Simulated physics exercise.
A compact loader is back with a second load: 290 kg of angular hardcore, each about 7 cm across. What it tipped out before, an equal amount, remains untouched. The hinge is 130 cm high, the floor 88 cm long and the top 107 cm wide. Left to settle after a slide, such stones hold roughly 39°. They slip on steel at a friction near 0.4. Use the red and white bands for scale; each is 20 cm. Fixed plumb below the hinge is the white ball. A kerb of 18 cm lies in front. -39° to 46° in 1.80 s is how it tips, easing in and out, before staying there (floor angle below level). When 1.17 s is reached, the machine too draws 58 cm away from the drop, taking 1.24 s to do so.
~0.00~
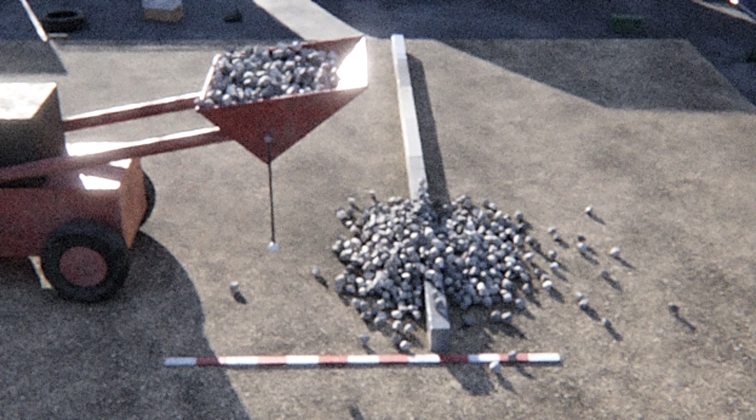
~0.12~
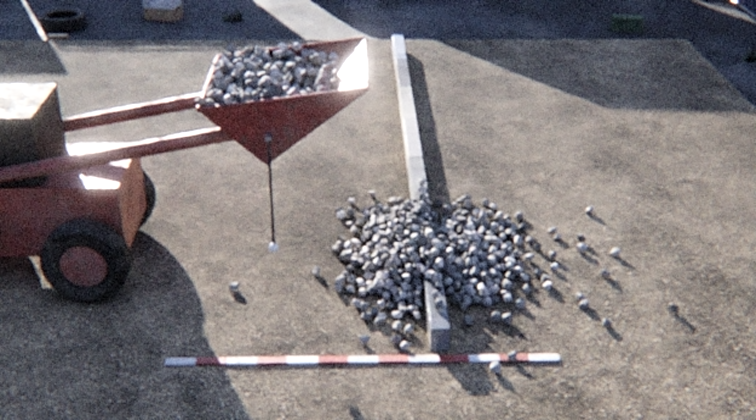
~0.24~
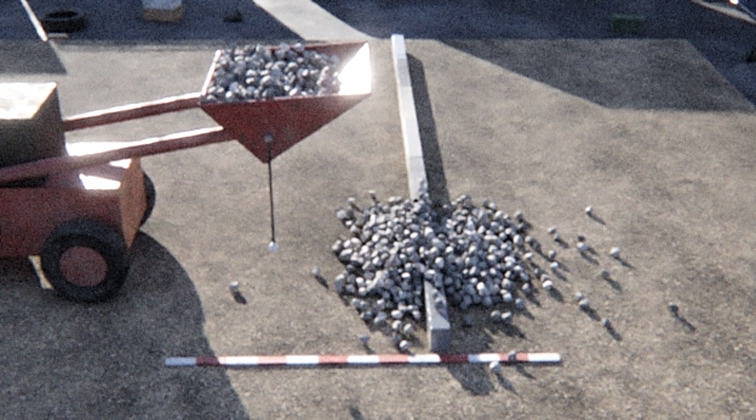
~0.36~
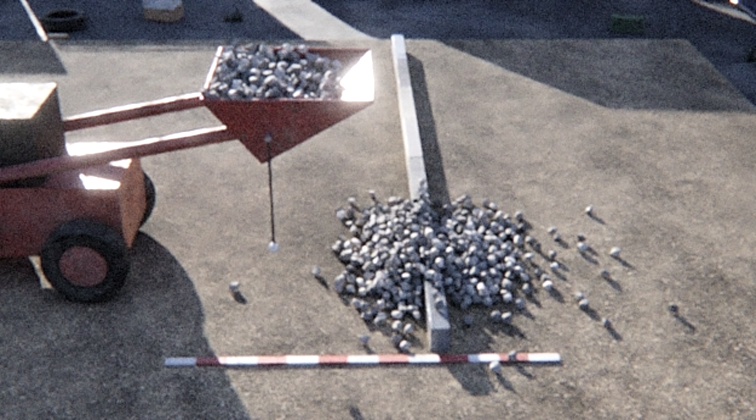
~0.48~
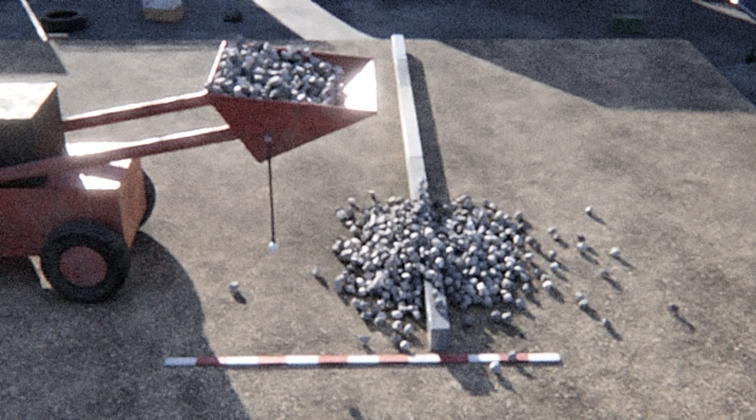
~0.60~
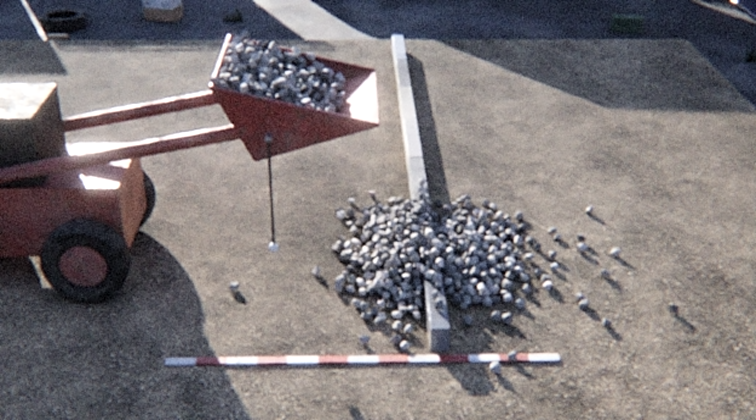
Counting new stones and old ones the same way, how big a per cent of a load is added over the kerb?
0 per cent, roughly.
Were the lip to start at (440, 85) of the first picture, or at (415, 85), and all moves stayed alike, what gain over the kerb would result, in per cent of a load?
The first position would add some 25 per cent, the second some 5.
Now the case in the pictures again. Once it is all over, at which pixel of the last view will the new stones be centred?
I'd point to about (340, 249).
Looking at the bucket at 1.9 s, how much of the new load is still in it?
Some 5 percent, roughly.
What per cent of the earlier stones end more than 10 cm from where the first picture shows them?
Close to 0 in a hundred of them.
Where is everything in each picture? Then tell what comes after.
In the first picture, the bucket is at -39°, its lip at (367, 87); the top of the load is at (281, 55). The earlier load is highest near (425, 225), 27 cm above ground level, 58 % on this side of the kerb, 43 % over the kerb.
In the second picture, the bucket is at -38°, its lip at (368, 89); the top of the load is at (273, 57); the stones move at 0.1 m/s on average.
In the third picture, lip at (371, 94), floor tilted -35°, highest stones at (251, 58); the stones move at 0.1 m/s on average.
In the fourth picture, lip at (374, 102), floor tilted -30°, highest stones at (245, 55); the stones move at 0.2 m/s on average.
In the fifth picture, lip at (377, 113), floor tilted -24°, highest stones at (243, 52); the stones move at 0.2 m/s on average.
In the sixth picture, lip at (379, 126), floor tilted -17°, highest stones at (238, 50); the stones move at 0.2 m/s on average.
After 1.4 s the floor is at 33°; in per cent of one load, 97 in the bucket, 60 on this side of the kerb, 43 over the kerb; the foremost stones are at (600, 259).
After 1.9 s the floor is at 46°; in per cent of one load, 6 in the bucket, 152 on this side of the kerb, 43 over the kerb; the foremost stones are at (600, 259).
After 2.9 s the floor is at 46°; in per cent of one load, 0 in the bucket, 157 on this side of the kerb, 43 over the kerb; the foremost stones are at (600, 259).
After 5.4 s the floor is at 46°; in per cent of one load, 0 in the bucket, 157 on this side of the kerb, 43 over the kerb; the foremost stones are at (600, 259). Net gain over the kerb, 0.
